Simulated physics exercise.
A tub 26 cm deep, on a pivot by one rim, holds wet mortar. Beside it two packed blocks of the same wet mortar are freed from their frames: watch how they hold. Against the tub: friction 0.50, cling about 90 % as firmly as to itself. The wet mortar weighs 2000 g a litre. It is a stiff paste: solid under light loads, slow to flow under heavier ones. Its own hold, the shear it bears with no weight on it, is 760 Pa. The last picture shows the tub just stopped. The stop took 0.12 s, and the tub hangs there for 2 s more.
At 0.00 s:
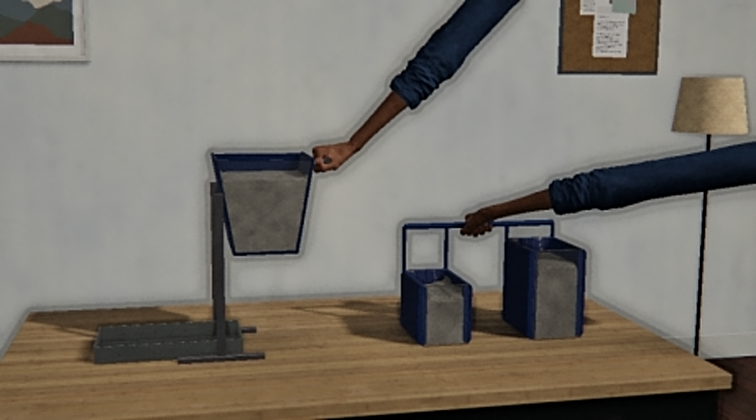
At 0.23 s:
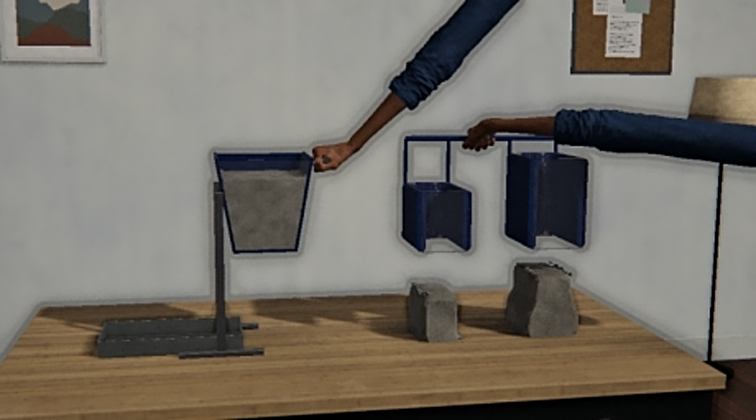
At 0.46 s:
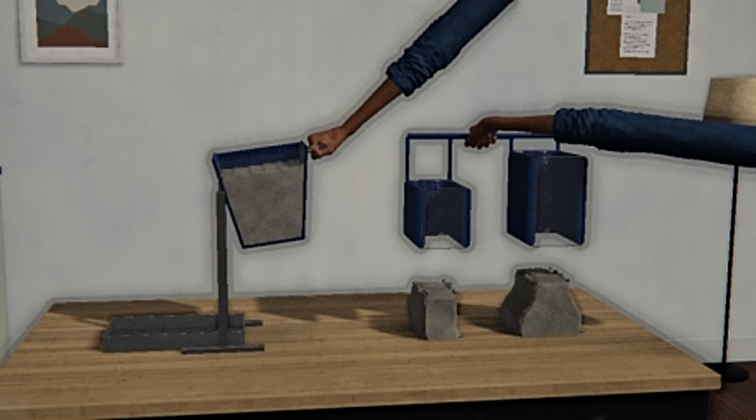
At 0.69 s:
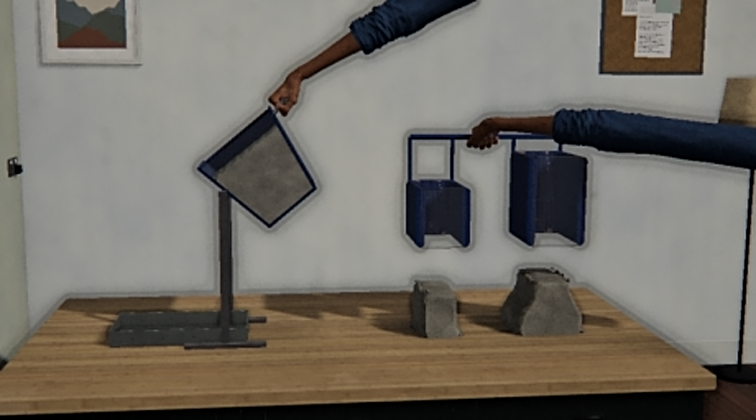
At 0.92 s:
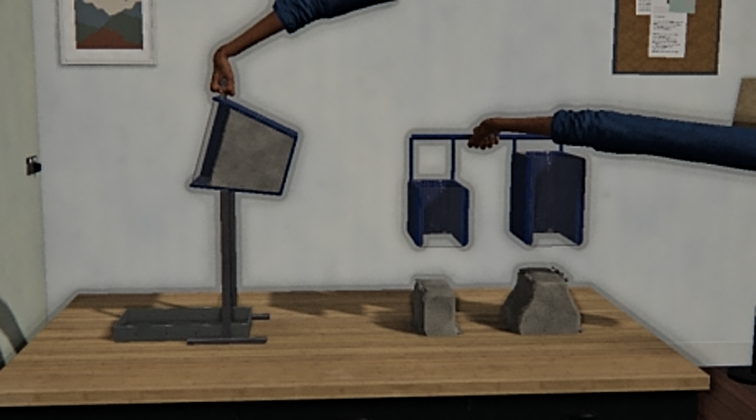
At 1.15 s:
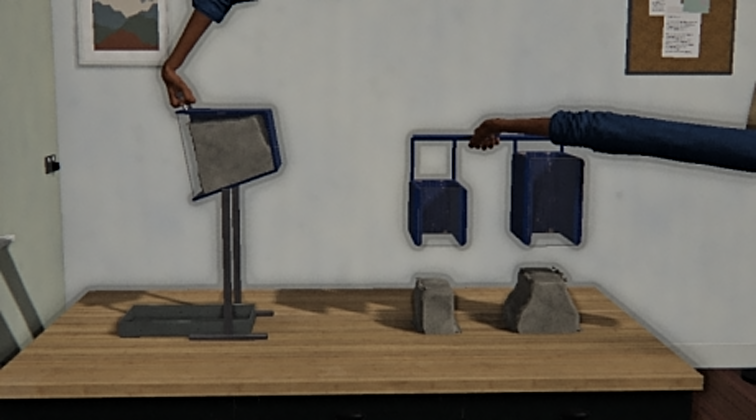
The footage shows one hand lifting blue casings off two grey blocks on a wooden table, the right block slumping slightly, while another hand then swings a grey-filled tub on a stand upward and over to the left.
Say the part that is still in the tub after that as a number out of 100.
About 33 %.
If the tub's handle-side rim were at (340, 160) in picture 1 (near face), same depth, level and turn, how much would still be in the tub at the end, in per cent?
In that case some 30 per cent.
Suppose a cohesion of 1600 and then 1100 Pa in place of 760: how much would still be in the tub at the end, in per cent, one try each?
In that order: 100 %, 55 %.
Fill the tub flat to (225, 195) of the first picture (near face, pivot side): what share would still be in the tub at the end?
It would be near 40 %.
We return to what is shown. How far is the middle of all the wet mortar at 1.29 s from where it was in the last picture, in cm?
Some 6 cm.
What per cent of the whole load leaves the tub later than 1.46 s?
About 20 %.
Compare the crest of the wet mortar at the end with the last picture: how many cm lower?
Roughly 12 cm.
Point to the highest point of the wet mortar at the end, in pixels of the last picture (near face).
Near (264, 157).
By 1.29 s, the tub is at 100 degrees and holds 86 %.
By 1.46 s, the tub is at 100 degrees and holds 54 %.
By 1.63 s, the tub is at 100 degrees and holds 40 %.
By 1.80 s, the tub is at 100 degrees and holds 34 %.
By 3.15 s, at the end, the tub is at 100 degrees and holds 33 %.
